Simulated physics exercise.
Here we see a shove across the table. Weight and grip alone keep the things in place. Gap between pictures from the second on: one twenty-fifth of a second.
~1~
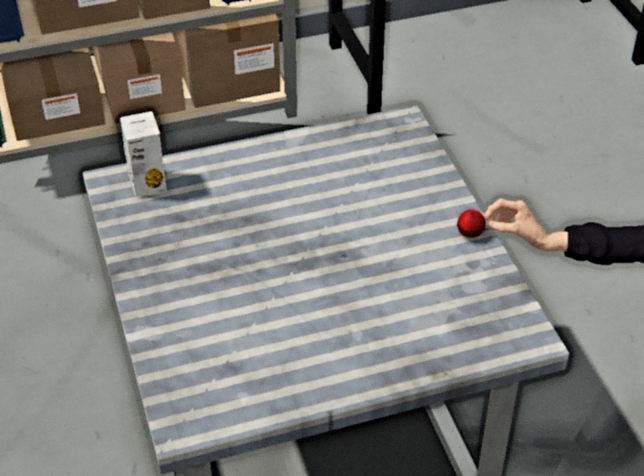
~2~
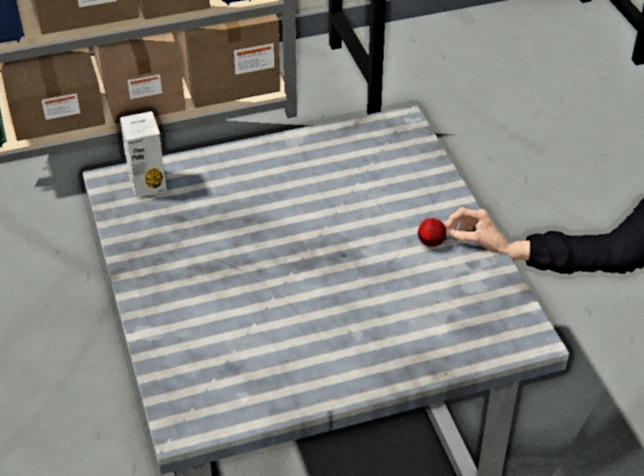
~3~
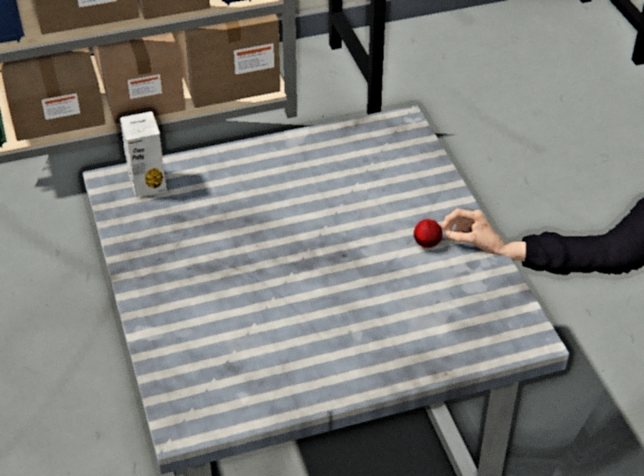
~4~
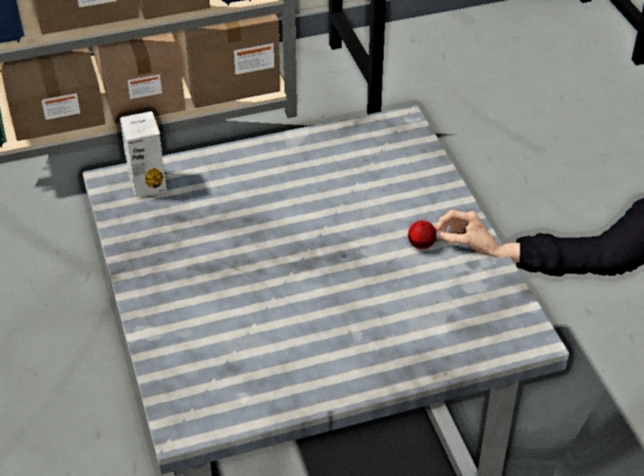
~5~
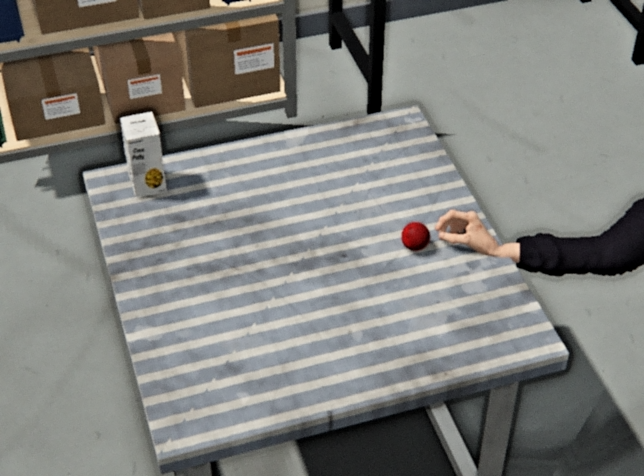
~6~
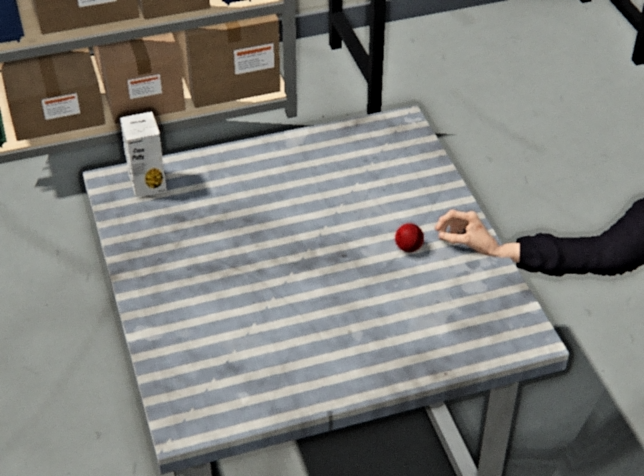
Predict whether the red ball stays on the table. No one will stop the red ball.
It stays.
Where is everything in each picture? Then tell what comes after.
In the first frame, under the hand; red ball (471, 224).
In the second frame, under the hand; red ball (432, 233).
In the third frame, under the hand; red ball (428, 234).
In the fourth frame, red ball (422, 235).
In the fifth frame, red ball (416, 236).
In the sixth frame, red ball (410, 238) displaced a little.
Then, 0.20 s past the last view, red ball displaced about its own width near (384, 244).
Then, 0.40 s past the last view, red ball displaced well along near (367, 248).
Finally, moved from the start, red ball. Final places as the last picture's camera would see them, red ball near (357, 250).
